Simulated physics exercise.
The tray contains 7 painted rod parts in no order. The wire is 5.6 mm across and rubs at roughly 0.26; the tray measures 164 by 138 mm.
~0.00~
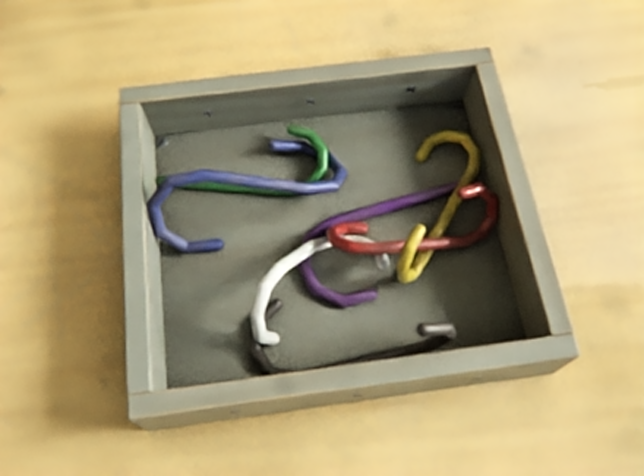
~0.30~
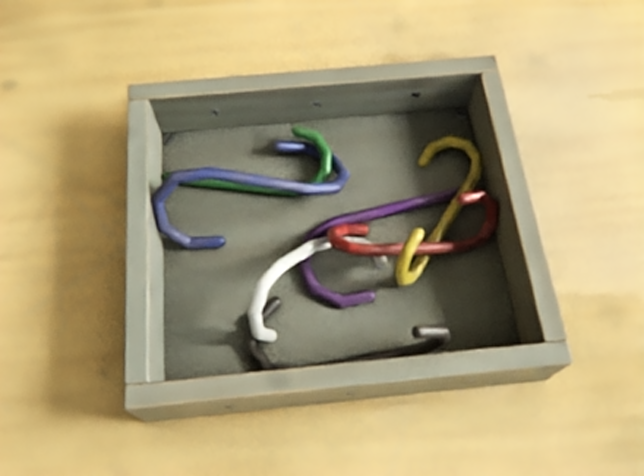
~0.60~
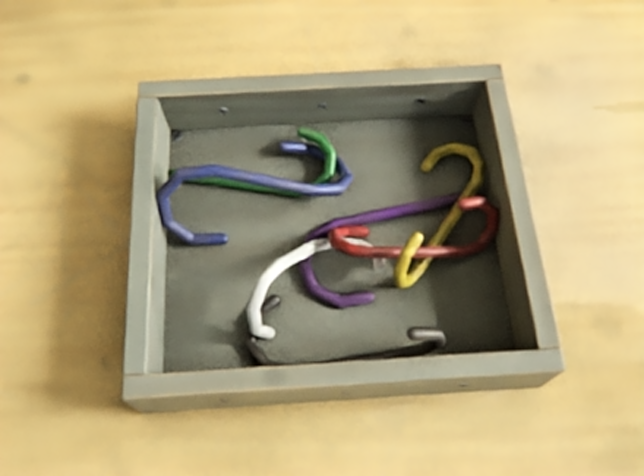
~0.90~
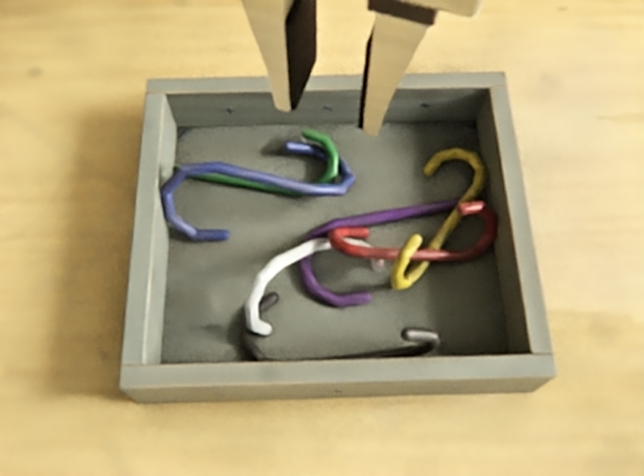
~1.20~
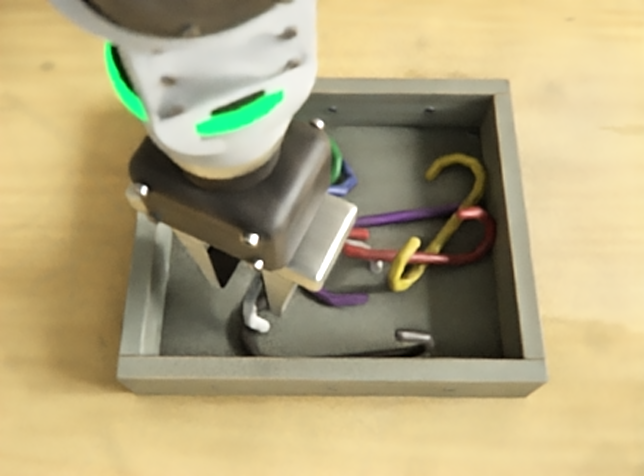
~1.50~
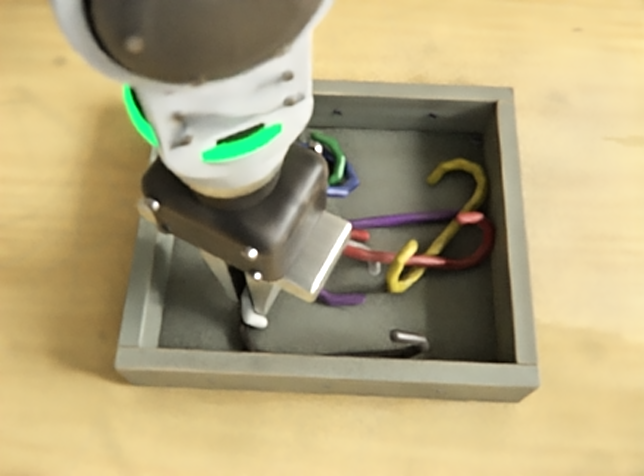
Robot gripper descending into a gray tray of tangled colored hooks and closing on the white hook at the lower left.
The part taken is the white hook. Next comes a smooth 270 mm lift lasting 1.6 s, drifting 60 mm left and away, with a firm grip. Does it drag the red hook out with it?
It remains below.
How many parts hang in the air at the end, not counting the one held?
In all, 0.
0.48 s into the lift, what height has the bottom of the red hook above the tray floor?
Some 0 mm up.
After 1.98 s, lowest point more than 20 mm over the tray floor, white hook 58 mm.
After 2.38 s, lowest point more than 20 mm over the tray floor, white hook 159 mm.
After 3.10 s, lowest point more than 20 mm over the tray floor, white hook 273 mm.
End, hanging white hook 273 mm; the other 6 are down.
